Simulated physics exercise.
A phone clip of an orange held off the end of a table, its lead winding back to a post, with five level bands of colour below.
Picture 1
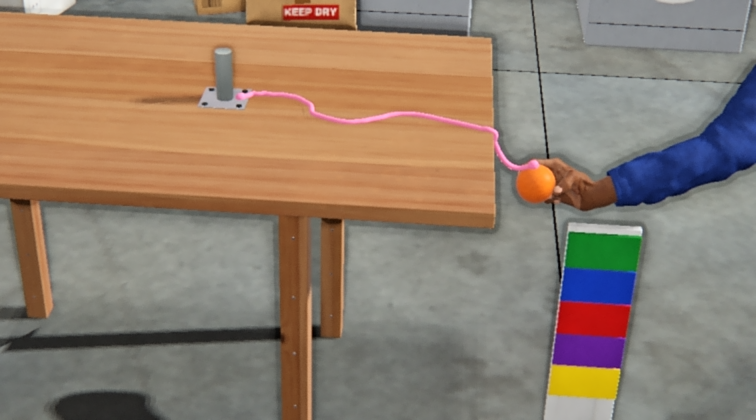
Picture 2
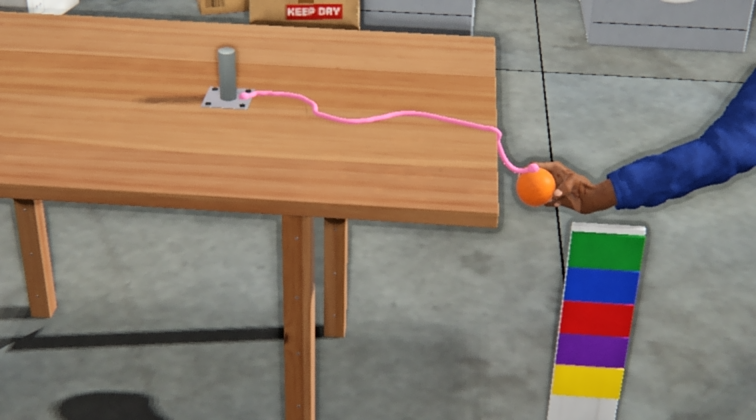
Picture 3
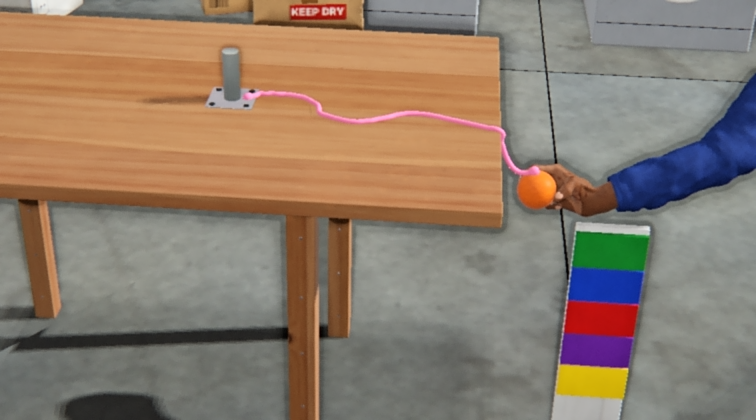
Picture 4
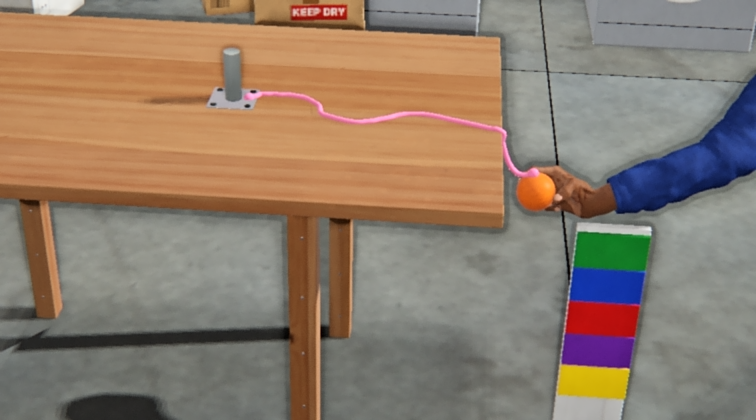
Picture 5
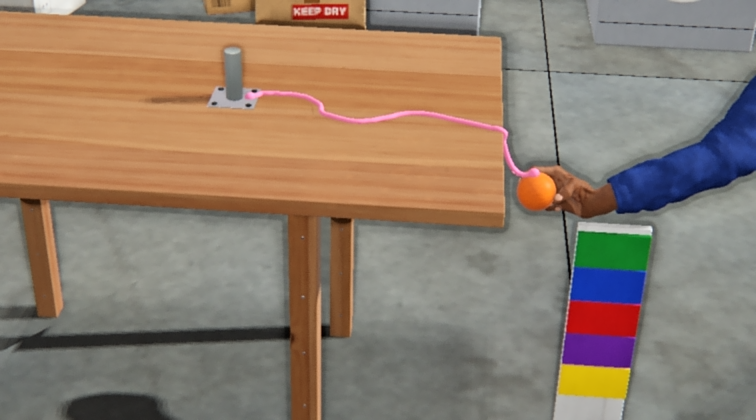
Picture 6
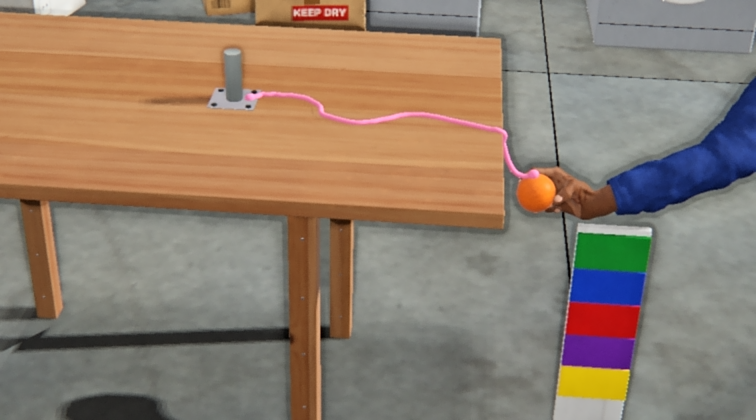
At first, a hand in a blue sleeve holds an orange ball just off the right end of a wooden table, a pink cord winding back to a metal post, beside a strip of coloured bands. The view shifts very slightly, and the hand and ball stay almost still throughout.
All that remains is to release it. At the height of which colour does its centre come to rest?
Its centre hangs level with the green band.
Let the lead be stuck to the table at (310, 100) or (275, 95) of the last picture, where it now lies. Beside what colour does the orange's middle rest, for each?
It would be green; green.
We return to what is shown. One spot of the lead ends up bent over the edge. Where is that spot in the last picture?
Near (466, 124).
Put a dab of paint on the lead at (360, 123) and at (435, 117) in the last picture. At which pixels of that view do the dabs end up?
Near (391, 117) and (469, 127).
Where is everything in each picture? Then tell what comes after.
Orange (536, 184); green (603, 253); blue (598, 288); red (593, 320); purple (589, 352); yellow (584, 383), in the first picture.
Orange (536, 187); lead through (269, 94) (315, 109) (368, 121) (429, 116) (491, 130), in the second picture.
Orange (537, 190), in the third picture.
Orange (536, 192); lead through (274, 94) (320, 110) (373, 121) (434, 116) (496, 131), in the fourth picture.
Orange (536, 192), in the fifth picture.
Orange (536, 193); lead through (275, 95) (321, 110) (373, 122) (435, 117) (497, 132), in the sixth picture.
Early on, orange near (520, 242); level with green.
Midway, orange near (471, 235); level with green.
Near the end, orange near (493, 244); level with green.
Finally, orange near (492, 243); level with green. Its middle rests at the green band.
